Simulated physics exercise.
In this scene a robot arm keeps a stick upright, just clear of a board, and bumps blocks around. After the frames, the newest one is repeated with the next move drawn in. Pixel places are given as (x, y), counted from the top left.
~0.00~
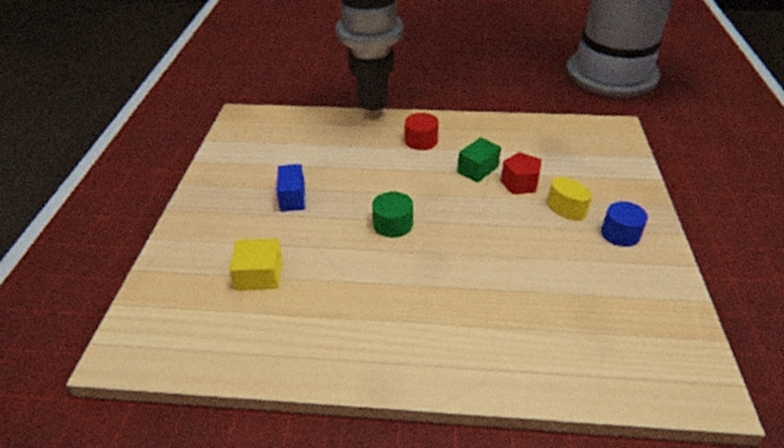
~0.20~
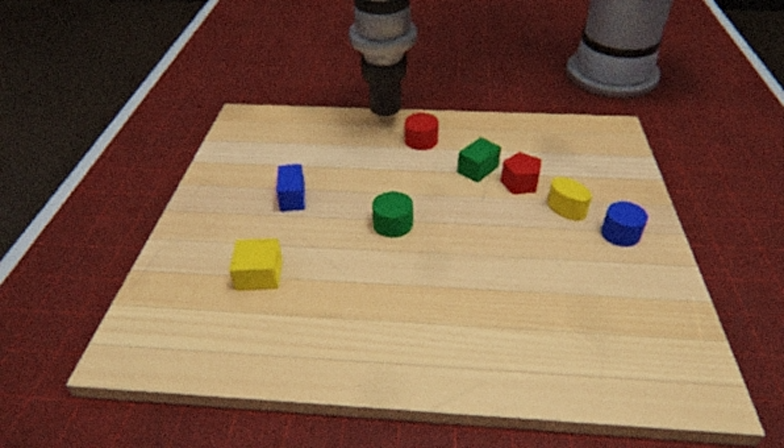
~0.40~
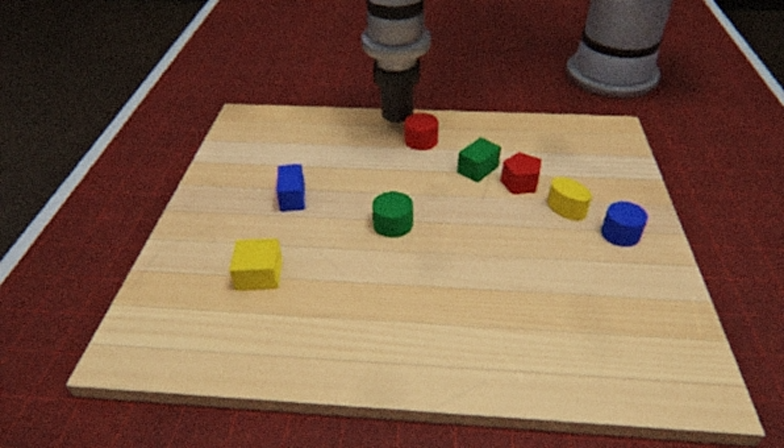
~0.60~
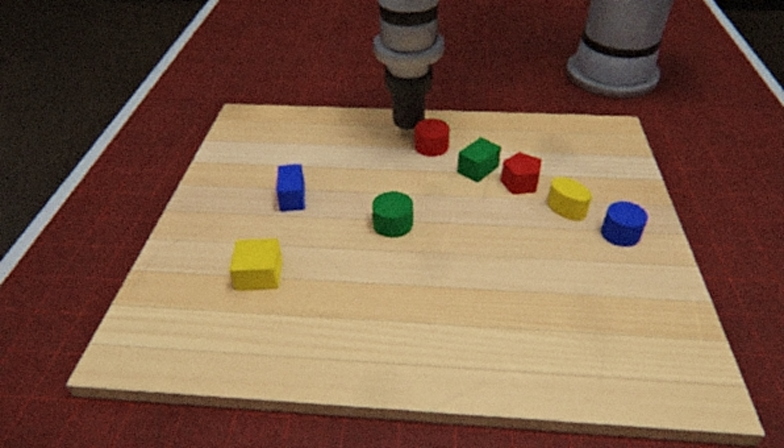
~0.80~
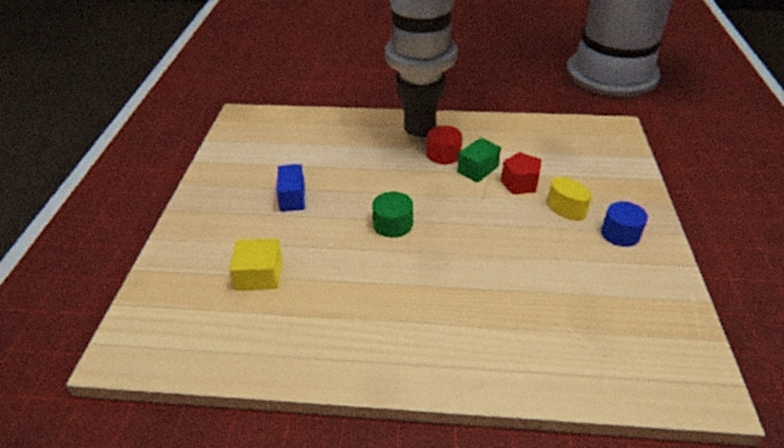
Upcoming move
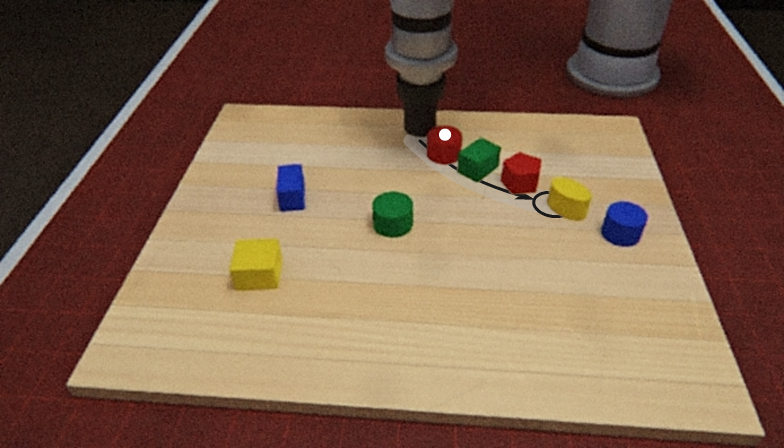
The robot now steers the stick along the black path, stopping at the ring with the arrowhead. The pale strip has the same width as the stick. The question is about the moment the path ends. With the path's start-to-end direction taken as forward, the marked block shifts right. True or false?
It is true.
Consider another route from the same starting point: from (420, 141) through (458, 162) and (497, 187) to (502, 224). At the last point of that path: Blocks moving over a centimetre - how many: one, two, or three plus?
I reckon the push displaces three or more of the blocks by more than 1 cm.
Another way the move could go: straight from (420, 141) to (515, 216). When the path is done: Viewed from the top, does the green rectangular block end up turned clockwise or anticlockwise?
It goes anticlockwise.
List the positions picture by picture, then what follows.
In the first picture, stick tip at (373, 103); block tops, red disc at (422, 121); green rectangular block at (480, 149); red five-sided block at (524, 163); yellow elliptical block at (571, 188); blue disc at (628, 213).
In the second picture, stick at (385, 108); blocks unchanged.
In the third picture, stick at (397, 114); blocks unchanged.
In the fourth picture, stick at (409, 121); red disc at (432, 127).
In the fifth picture, stick at (420, 128); red disc at (445, 135); green rectangular block at (480, 149); red five-sided block at (524, 163); yellow elliptical block at (571, 188); blue disc at (628, 213).
Path on the board, from (420, 141) via (452, 166) and (497, 188), ending at (553, 204); the dot is on the red disc.
The first path, step by step. One third of the way, stick at (453, 153); red disc at (482, 160); green rectangular block at (515, 167), turned 25° anticlockwise; red five-sided block at (547, 169), turned 35° anticlockwise; yellow elliptical block at (575, 189).
Two thirds of the way, stick at (499, 175); red disc at (519, 190); green rectangular block at (547, 179), turned 60° anticlockwise; red five-sided block at (573, 169), turned 65° anticlockwise; yellow elliptical block at (593, 193), turned 60° clockwise.
At the end, stick at (555, 191); red disc at (537, 205); green rectangular block at (601, 186), turned 85° anticlockwise; red five-sided block at (607, 167), turned 95° anticlockwise; yellow elliptical block at (638, 201), turned 120° clockwise; blue disc at (648, 224).
